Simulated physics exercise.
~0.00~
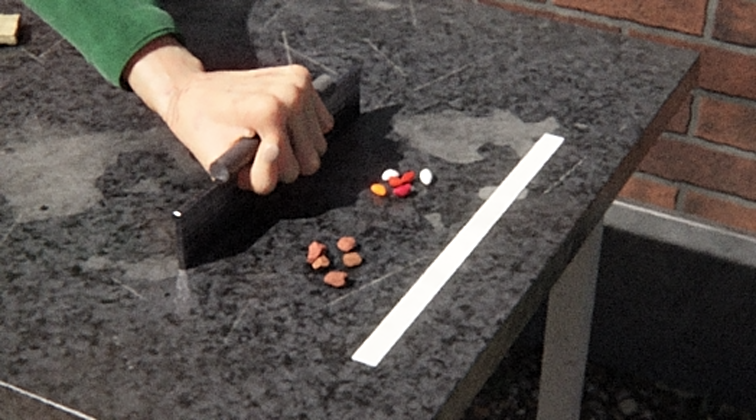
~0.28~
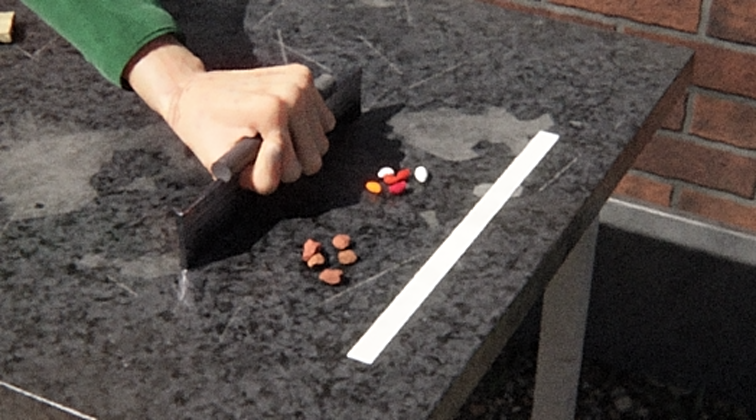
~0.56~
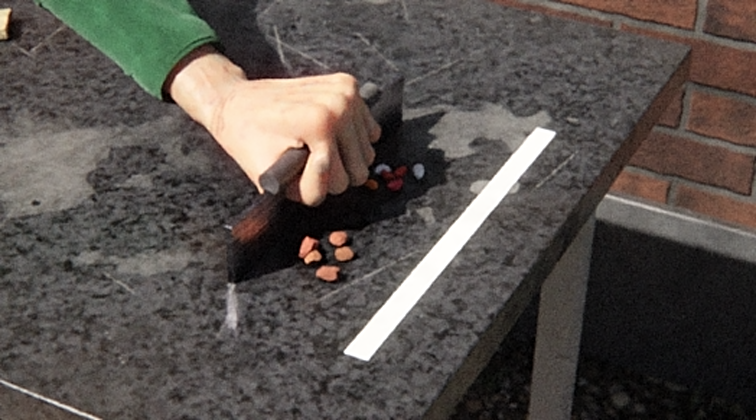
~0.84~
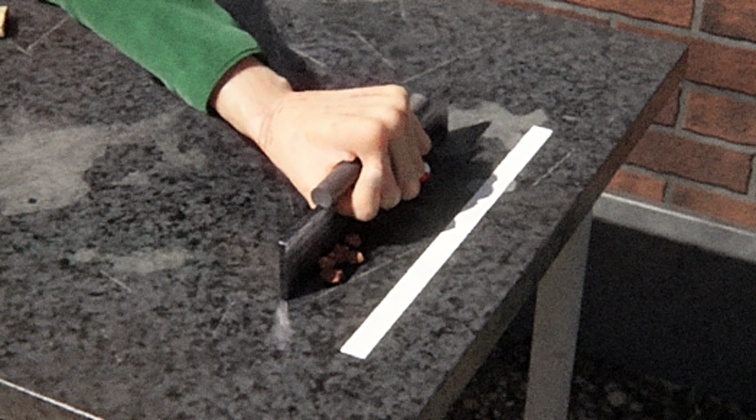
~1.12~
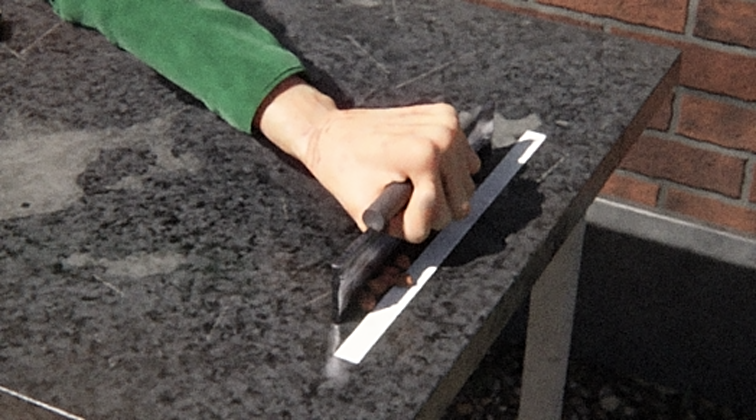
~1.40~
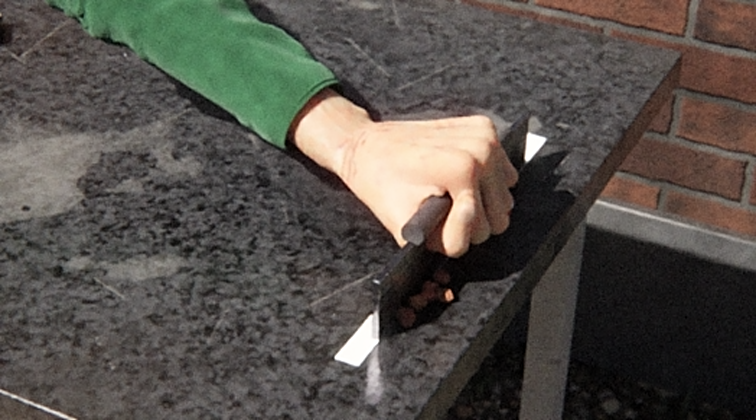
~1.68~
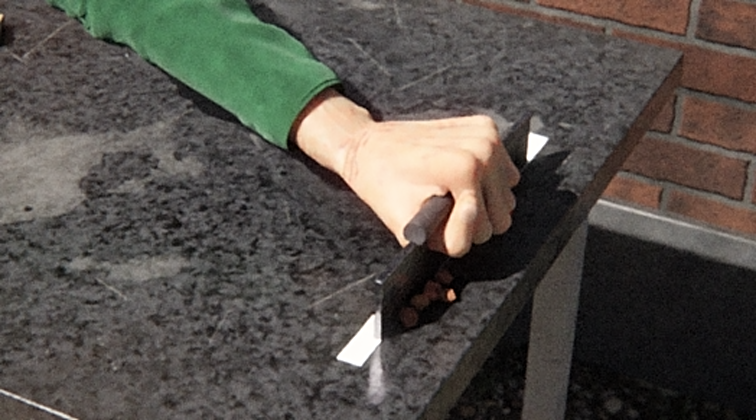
Hand in green sleeve pushing a dark scraper right across a speckled tabletop, sweeping nuts and sweets along, stopping at white tape.
